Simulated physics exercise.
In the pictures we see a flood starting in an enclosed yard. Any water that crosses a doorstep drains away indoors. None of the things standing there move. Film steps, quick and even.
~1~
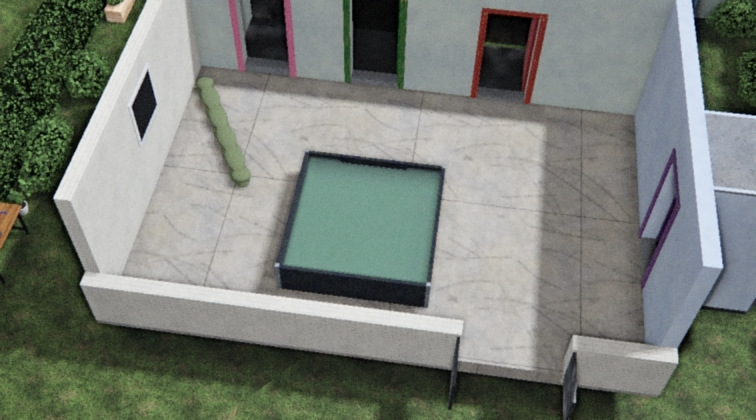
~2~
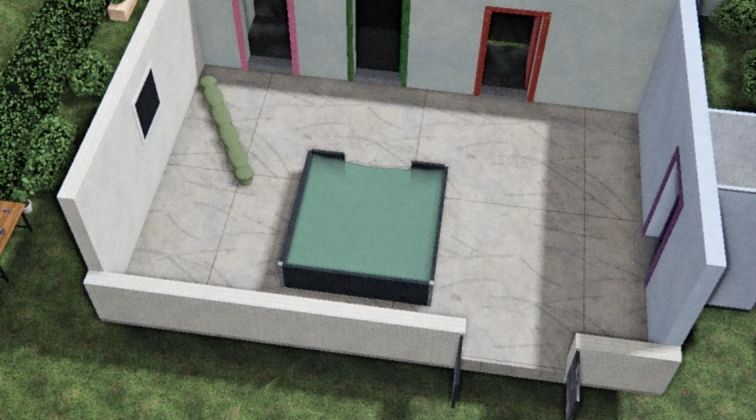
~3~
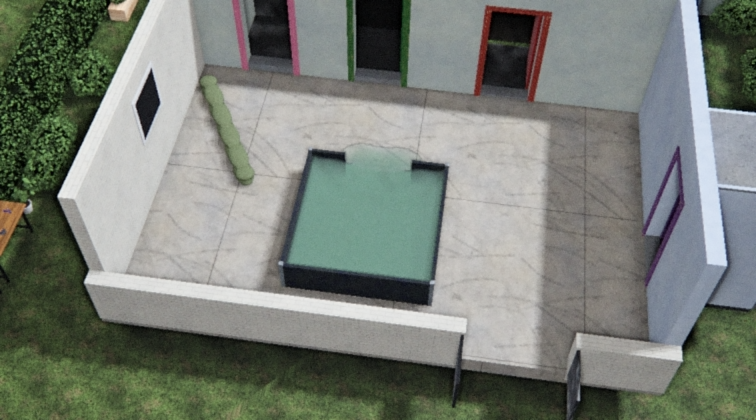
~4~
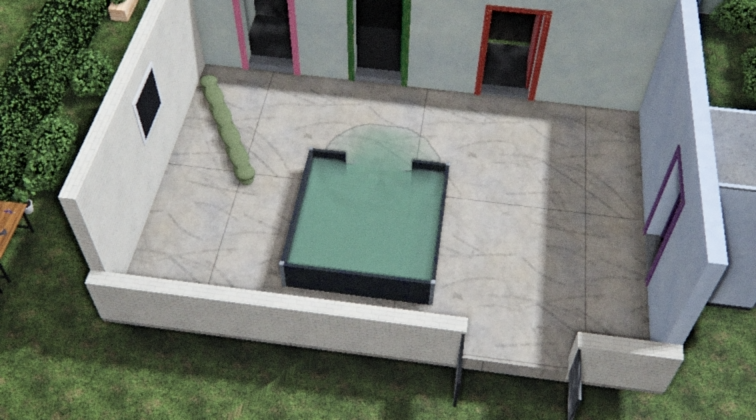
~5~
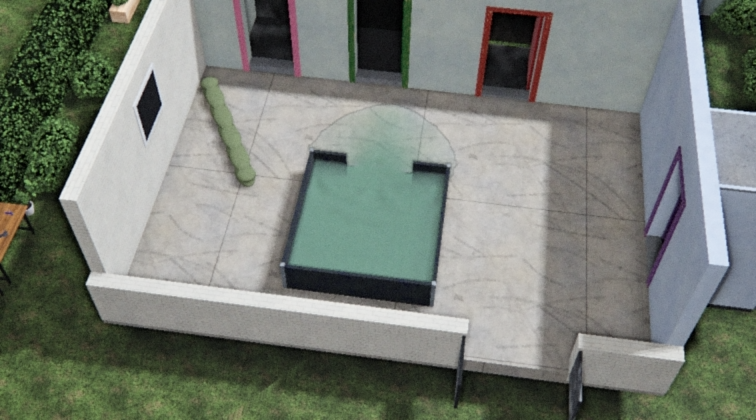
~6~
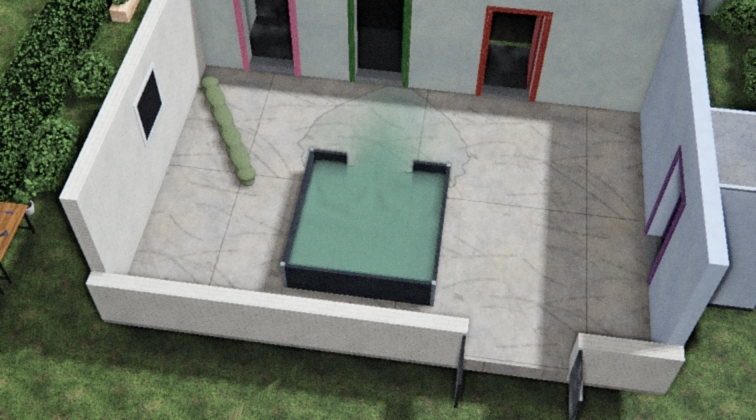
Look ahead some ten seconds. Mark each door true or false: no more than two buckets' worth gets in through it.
Red door: False, green door: False, pink door: True, purple door: True.
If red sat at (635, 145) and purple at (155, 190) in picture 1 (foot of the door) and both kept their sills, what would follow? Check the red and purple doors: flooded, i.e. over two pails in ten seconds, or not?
What you'd see: The red door tops the limit and the purple door stays within the limit.
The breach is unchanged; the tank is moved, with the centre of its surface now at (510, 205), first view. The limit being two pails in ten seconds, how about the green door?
My take is that the green door remains below.
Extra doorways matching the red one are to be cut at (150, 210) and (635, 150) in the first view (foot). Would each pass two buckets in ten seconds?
The first new door stays below the line, and the second crosses the line.
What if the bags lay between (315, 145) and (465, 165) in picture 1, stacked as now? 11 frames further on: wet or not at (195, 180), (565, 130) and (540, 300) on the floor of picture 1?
Taking the spots in turn: Submerged, untouched and untouched.
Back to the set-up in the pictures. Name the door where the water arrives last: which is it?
That would be the purple one.
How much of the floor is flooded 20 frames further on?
Close to 35 percent, by my reckoning.
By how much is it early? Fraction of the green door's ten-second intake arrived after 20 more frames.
Share by then: 85 in a hundred.
A moment on, water covers 15 % of the floor; the red door not reached, the green door over two buckets in, the pink door not reached, the purple door not reached.
Next, water covers 25 % of the floor; the red door under two buckets in, the green door over two buckets in, the pink door wet at the sill, nothing in, the purple door not reached.
Then, water covers 35 % of the floor; the red door over two buckets in, the green door far over two buckets in, the pink door wet at the sill, nothing in, the purple door not reached.
Later, water covers 55 % of the floor; the red door over two buckets in, the green door far over two buckets in, the pink door under two buckets in, the purple door wet at the sill, nothing in.
In the end, water covers 80 % of the floor; the red door over two buckets in, the green door far over two buckets in, the pink door under two buckets in, the purple door wet at the sill, nothing in.
